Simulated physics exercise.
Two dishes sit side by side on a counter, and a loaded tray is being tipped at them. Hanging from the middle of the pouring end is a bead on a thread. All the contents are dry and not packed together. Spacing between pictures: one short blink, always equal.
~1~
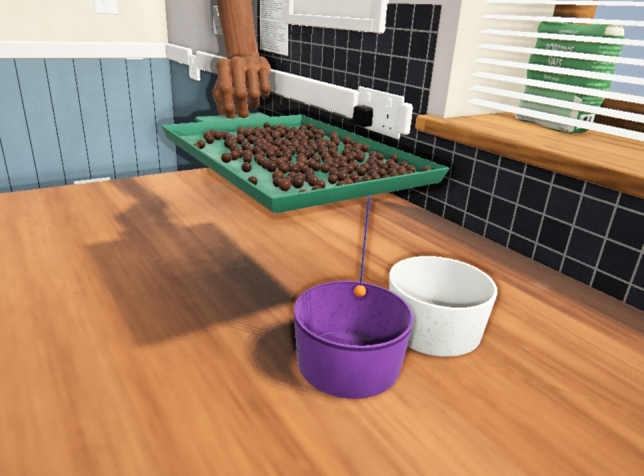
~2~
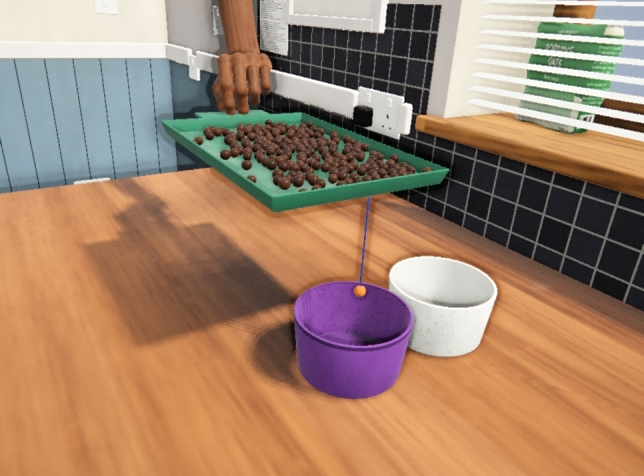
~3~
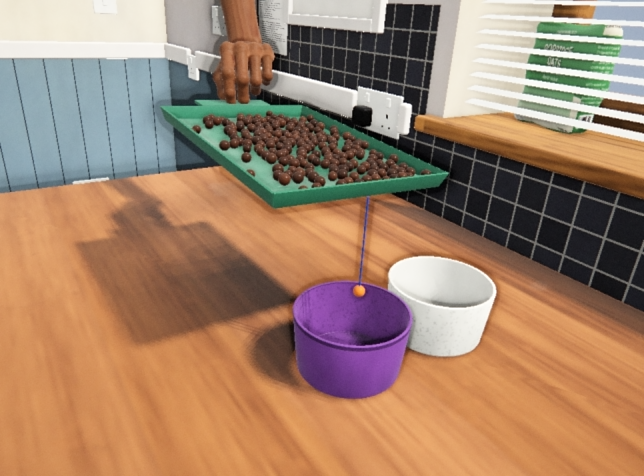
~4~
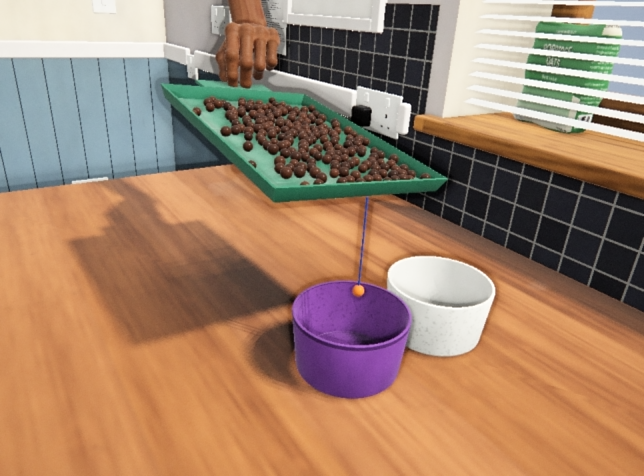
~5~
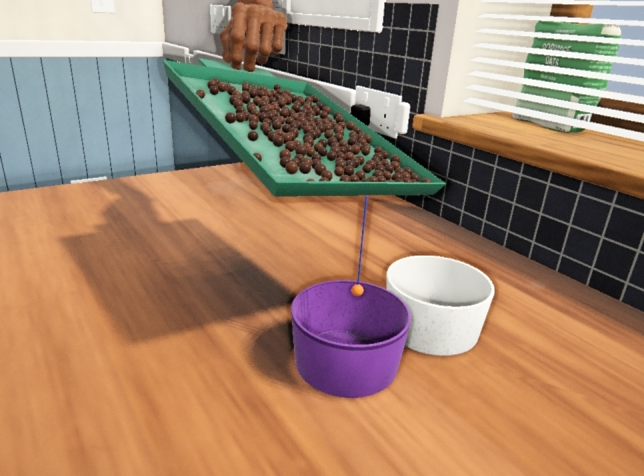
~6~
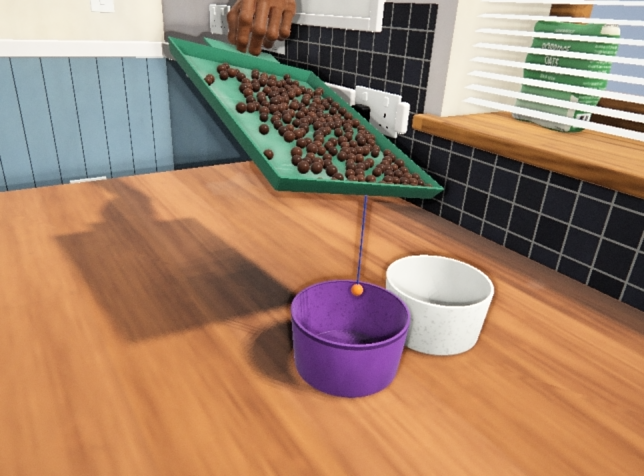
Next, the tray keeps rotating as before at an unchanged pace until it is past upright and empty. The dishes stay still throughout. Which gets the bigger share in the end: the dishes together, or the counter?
The dishes get the bigger share.
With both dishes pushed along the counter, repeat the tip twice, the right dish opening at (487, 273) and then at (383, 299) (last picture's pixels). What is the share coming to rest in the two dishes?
It would be near 80 per cent first and near 30 per cent second.
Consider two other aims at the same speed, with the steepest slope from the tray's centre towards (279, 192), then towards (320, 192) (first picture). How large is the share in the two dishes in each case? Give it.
10 % and 20 %, roughly.
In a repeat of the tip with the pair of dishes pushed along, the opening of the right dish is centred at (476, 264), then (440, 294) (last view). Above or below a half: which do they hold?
The dishes end up with the greater share in the first try and the greater share in the second.
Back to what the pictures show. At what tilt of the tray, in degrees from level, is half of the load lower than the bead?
Around 75 degrees of turn.
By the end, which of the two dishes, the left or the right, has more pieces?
Simple - it is the one placed right.
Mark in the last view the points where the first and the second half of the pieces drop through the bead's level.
Around (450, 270), followed by around (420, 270).
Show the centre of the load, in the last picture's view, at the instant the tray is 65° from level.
In the last view, the load is centred near (425, 210).
Shortly afterwards, tray tipped steeply; near half on the tray; only a few in the left dish; near a quarter in the right dish; a little outside both; near a quarter in the air.
Next, tray tipped past a quarter turn; only a few in the left dish; the bulk in the right dish; a little outside both; only a few in the air.
Some moments later, tray tipped past a quarter turn; a little in the left dish; the bulk in the right dish; a little outside both.
In the end, tray tipped past a quarter turn; a little in the left dish; the bulk in the right dish; a little outside both.
